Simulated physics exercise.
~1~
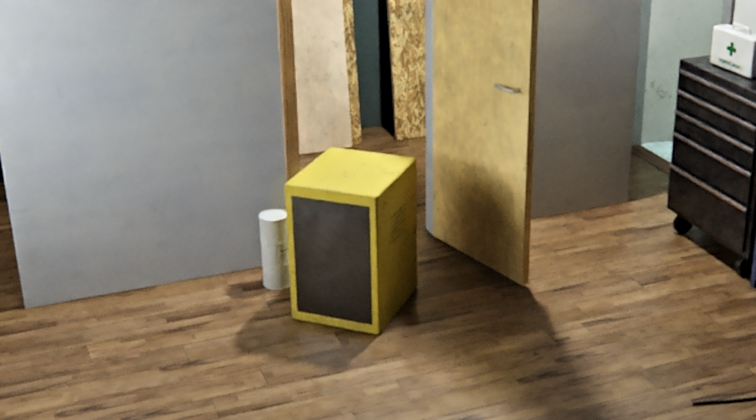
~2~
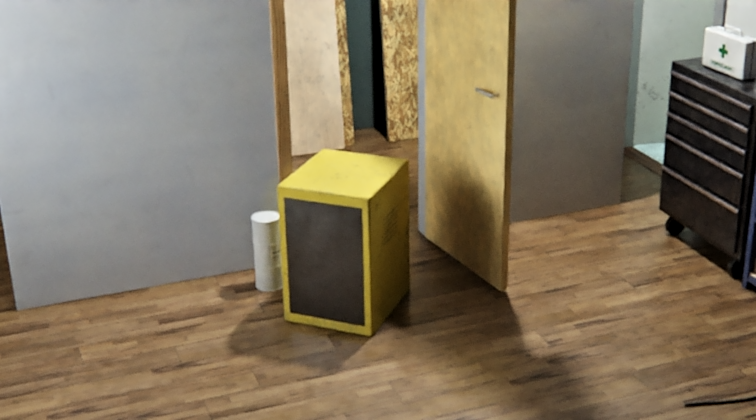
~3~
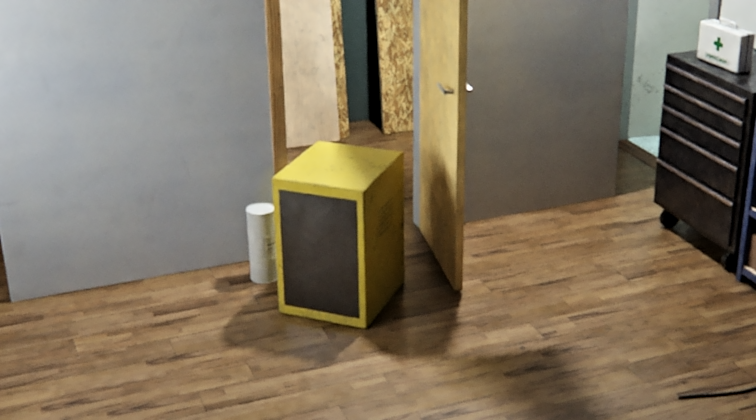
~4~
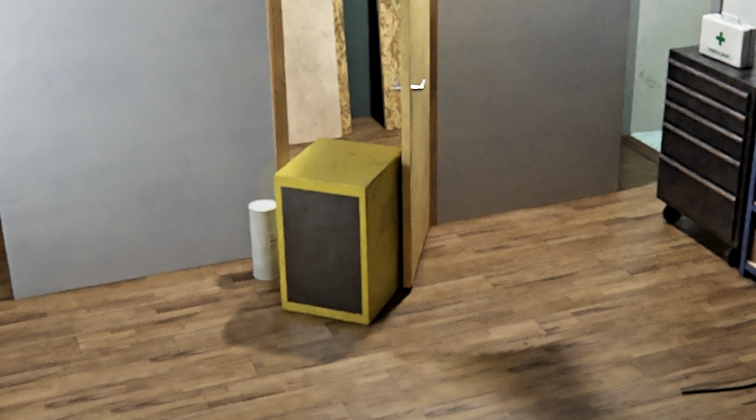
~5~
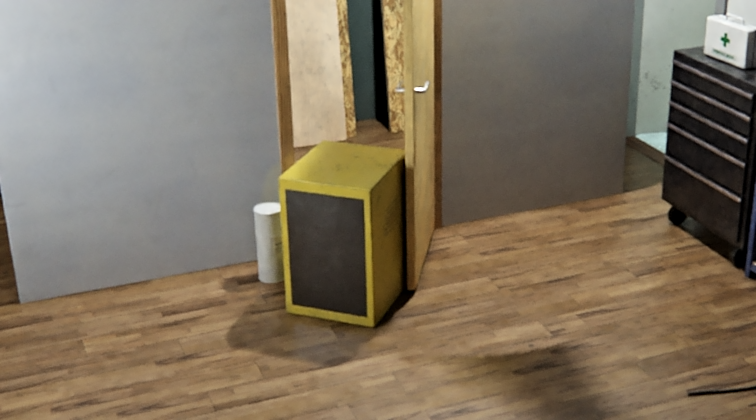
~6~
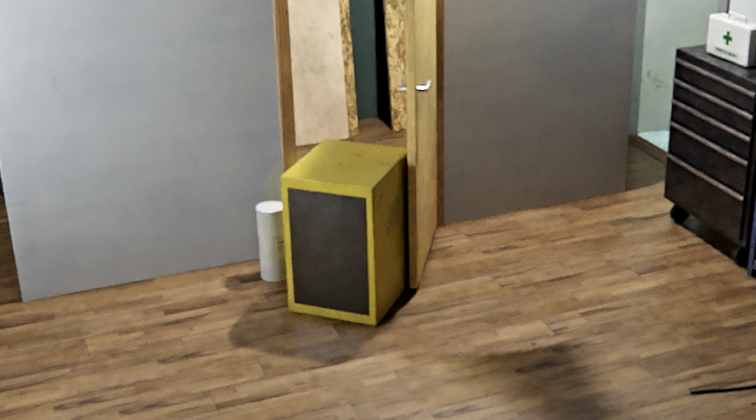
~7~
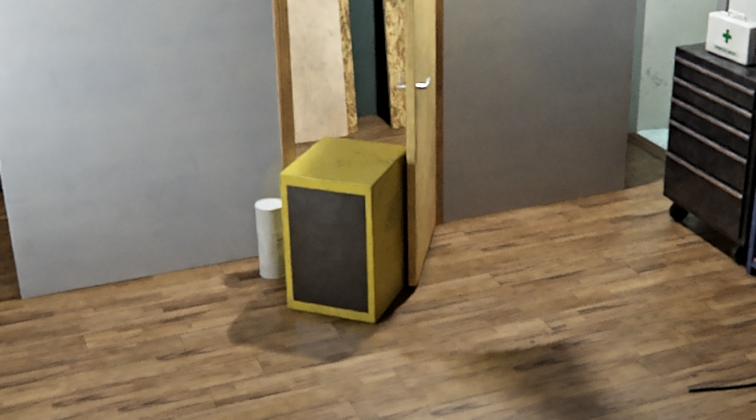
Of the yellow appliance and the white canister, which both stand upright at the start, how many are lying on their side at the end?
None of them are lying on their side at the end. The yellow appliance and the white canister both remain upright.
